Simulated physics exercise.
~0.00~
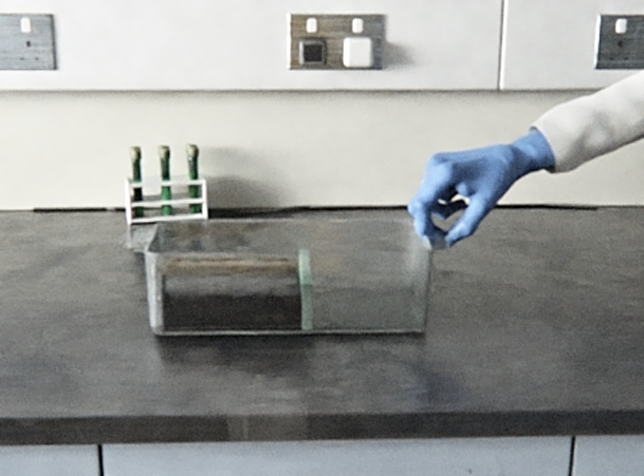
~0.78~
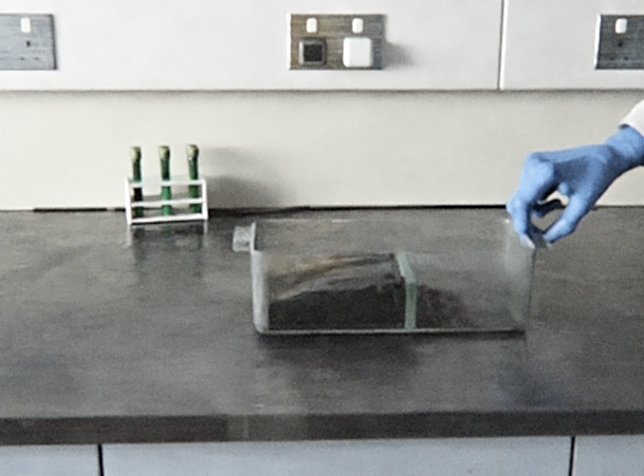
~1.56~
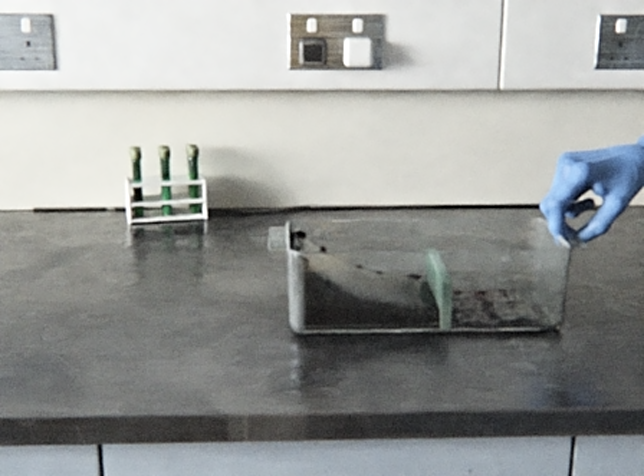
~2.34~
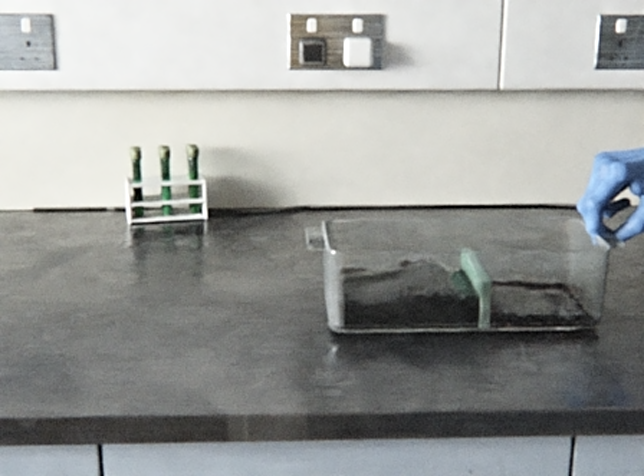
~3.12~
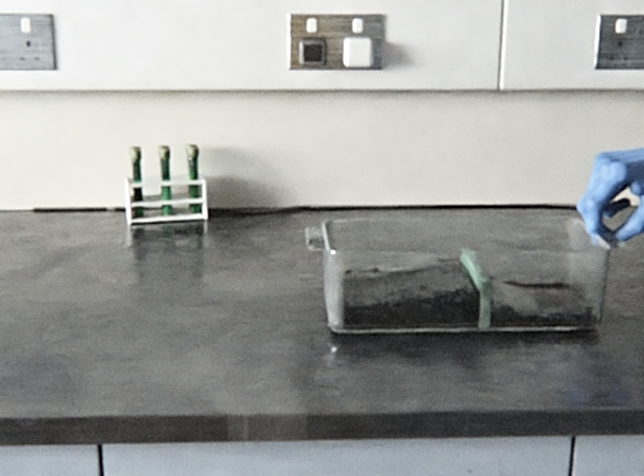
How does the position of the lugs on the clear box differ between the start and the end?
At the start the lugs are further left, with the box's left end just below the tube rack. By the end they have moved right along with the box, well clear of the rack.
A gloved hand pulls a clear divided box right, and some dark liquid crosses the divider.
